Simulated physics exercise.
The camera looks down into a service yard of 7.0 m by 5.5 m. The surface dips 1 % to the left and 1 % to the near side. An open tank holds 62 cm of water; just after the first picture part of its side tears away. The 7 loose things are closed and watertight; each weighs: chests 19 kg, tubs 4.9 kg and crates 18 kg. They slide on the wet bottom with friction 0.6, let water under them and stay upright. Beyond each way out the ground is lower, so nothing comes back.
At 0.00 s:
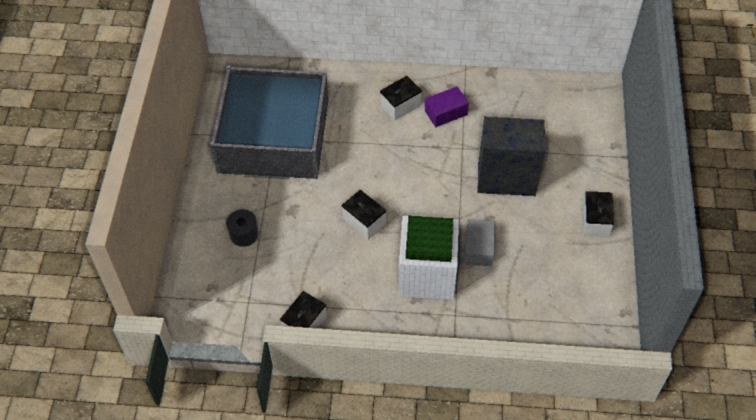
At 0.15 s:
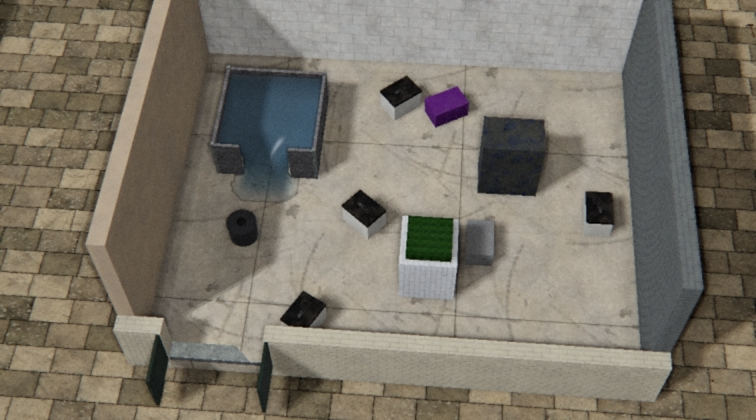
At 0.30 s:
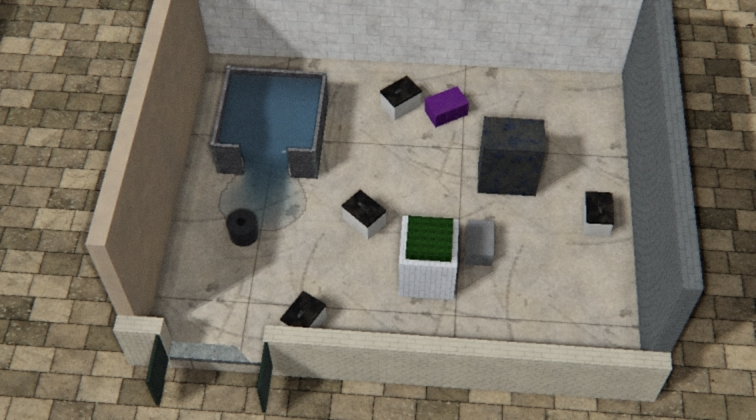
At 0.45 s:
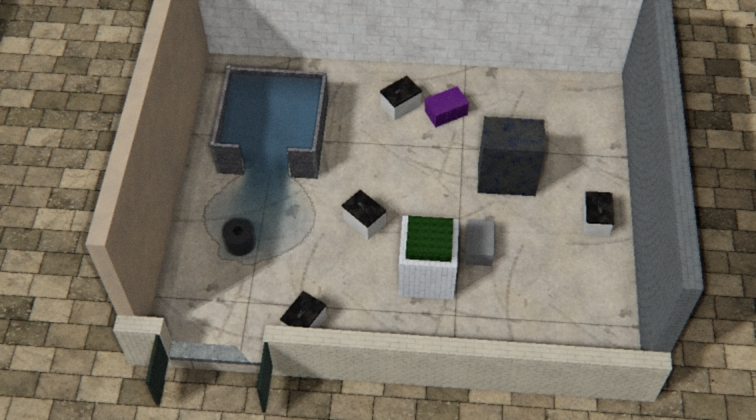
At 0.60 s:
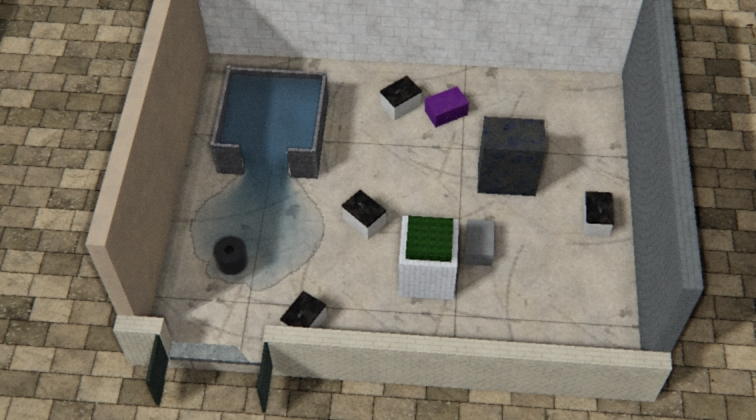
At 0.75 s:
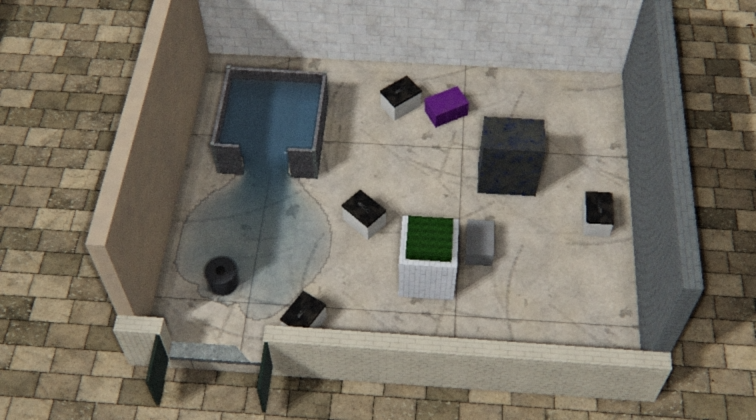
Water pours through a gap that opens in the near side of the open tank at the left of a walled yard, spreading over the floor in a widening pool. It reaches a small dark tub and pushes it a short way toward the near side and slightly left, while the crates and blocks stay still.
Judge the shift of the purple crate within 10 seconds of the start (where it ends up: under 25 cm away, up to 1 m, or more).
Purple crate barely shifts.
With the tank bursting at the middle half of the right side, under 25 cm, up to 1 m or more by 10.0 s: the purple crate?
Then the purple crate travels far.
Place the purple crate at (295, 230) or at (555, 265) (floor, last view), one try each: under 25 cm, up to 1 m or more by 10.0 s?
In that order: It travels far; it holds its place.
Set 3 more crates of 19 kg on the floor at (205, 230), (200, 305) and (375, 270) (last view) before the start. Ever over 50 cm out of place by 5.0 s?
In that order: Over, more, short of it.
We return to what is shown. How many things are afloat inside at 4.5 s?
At that moment 0.
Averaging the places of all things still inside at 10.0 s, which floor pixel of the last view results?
At about (453, 202).
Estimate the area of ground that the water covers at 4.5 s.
About 17 m2.
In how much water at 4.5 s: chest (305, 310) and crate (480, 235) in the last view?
About 6 and 0 cm.
After 2.0 s the purple crate is near (447, 101), 0.0 m from its start, aground; 1 of 7 are out; 0 afloat.
After 4.5 s the purple crate is near (447, 101), 0.0 m from its start, aground; 1 of 7 are out; 0 afloat.
After 7.0 s the purple crate is near (447, 101), 0.0 m from its start, aground; 1 of 7 are out; 0 afloat.
After 10.0 s the purple crate is near (447, 101), 0.0 m from its start, aground; 1 of 7 are out; 0 afloat.
